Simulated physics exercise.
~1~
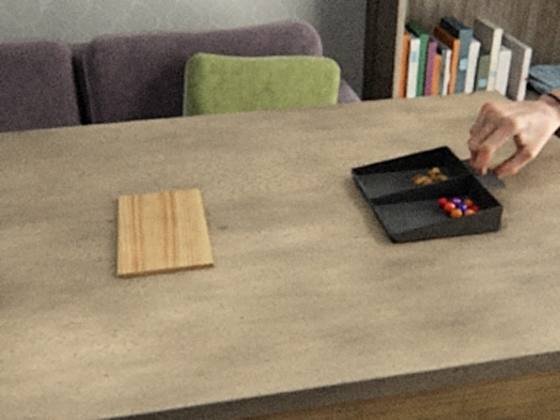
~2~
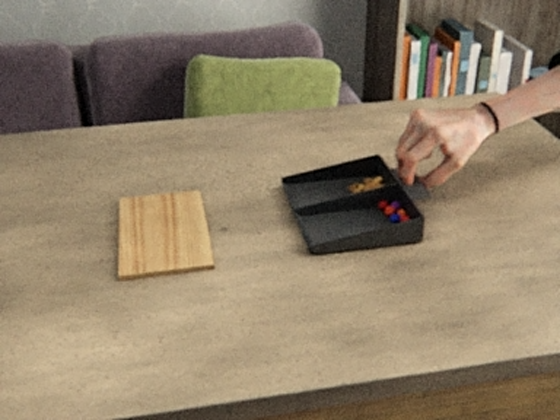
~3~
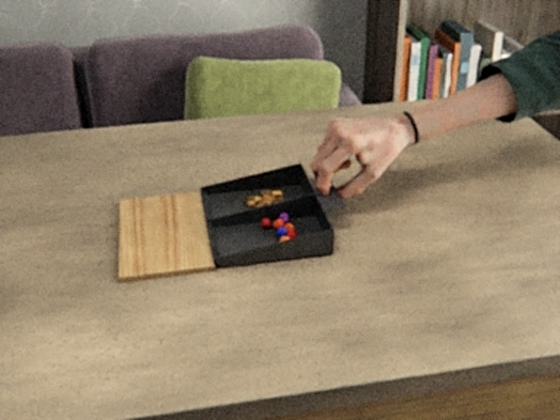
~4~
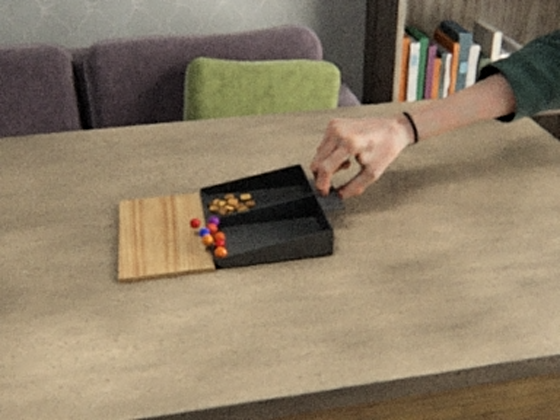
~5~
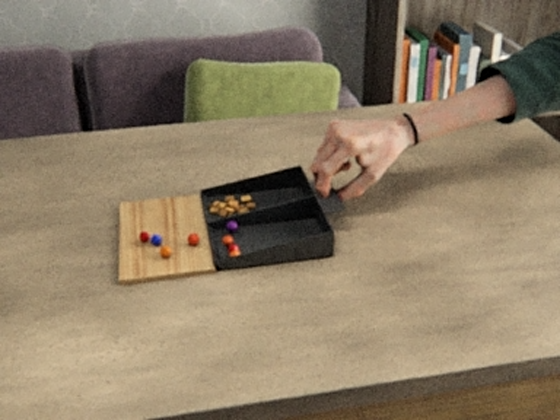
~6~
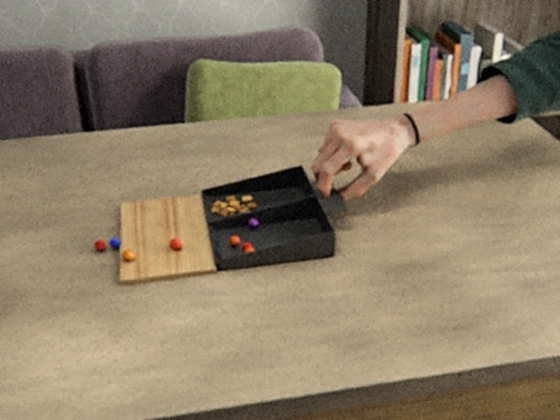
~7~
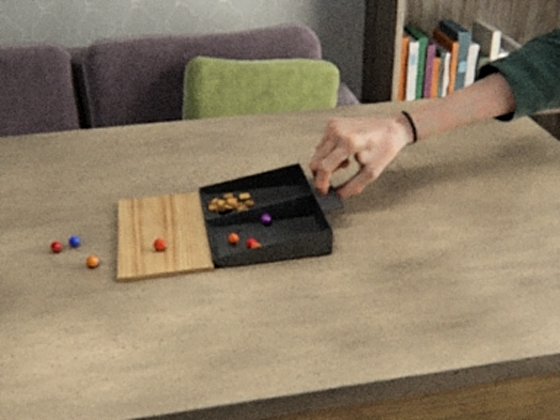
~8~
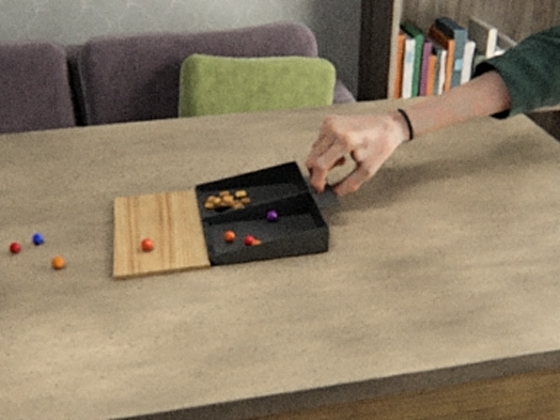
At first, a hand grips the right side of a black two-part tray on a wooden table, with small golden pieces in the back part and colourful little balls in the front part. The hand pushes the tray left toward a flat wooden board. The tray stops against the board, and the contents of both parts shift forward. Several balls spill over the front rim and roll across the board, while the golden pieces bunch up but stay inside. In the end, three balls have rolled onto the table beyond, one remains on the board, and the others sit in the tray, still held by the hand.
